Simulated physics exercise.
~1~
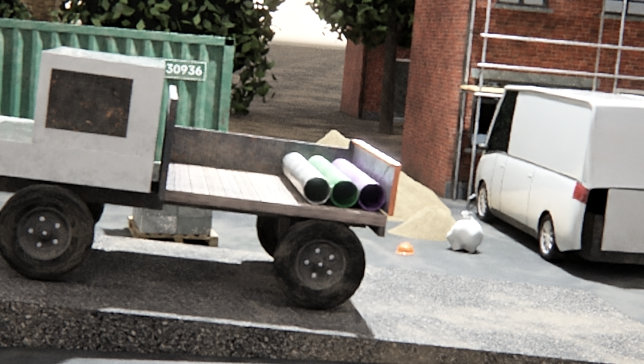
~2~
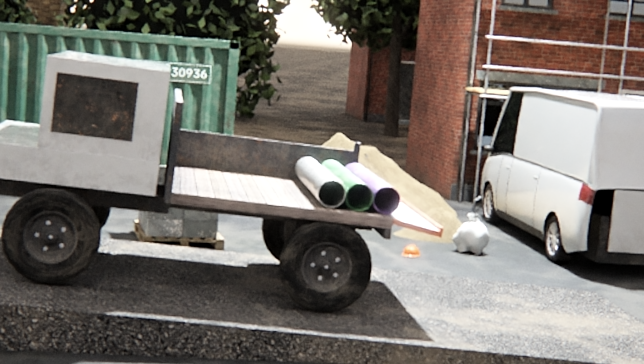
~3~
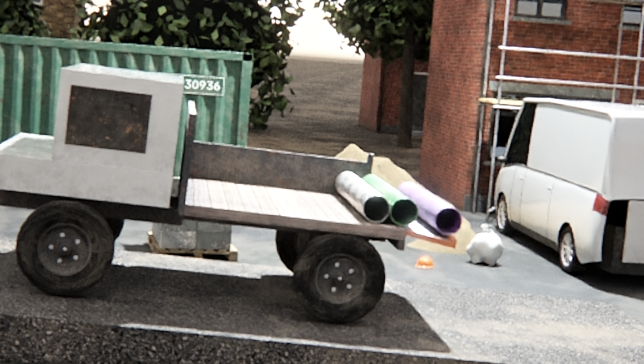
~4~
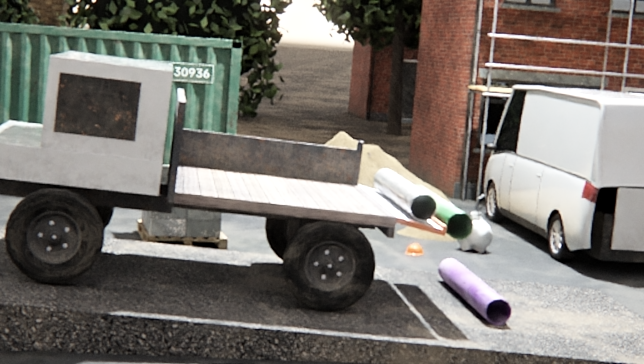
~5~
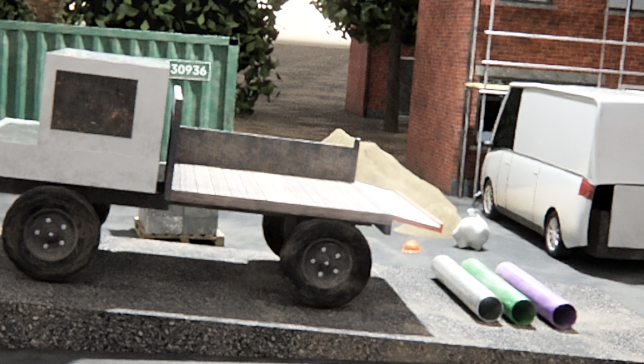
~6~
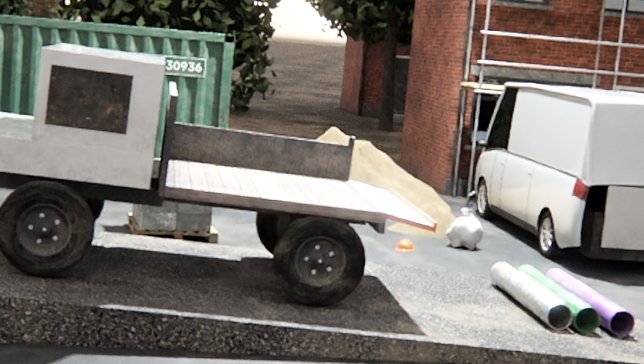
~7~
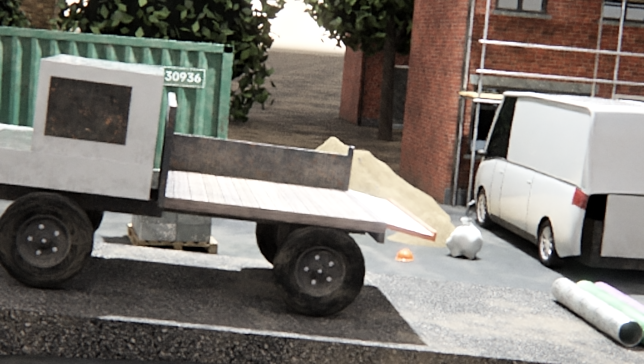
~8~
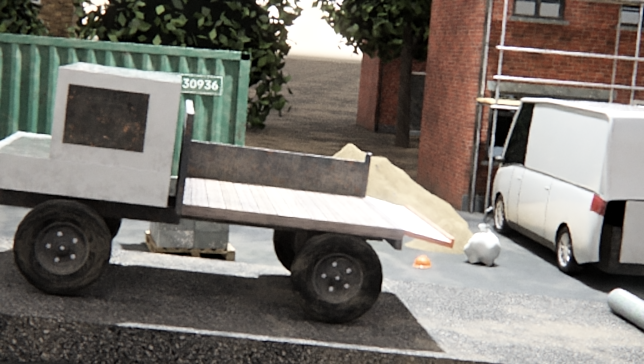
In a yard, three pipes roll off a truck's lowered tailgate and away right.
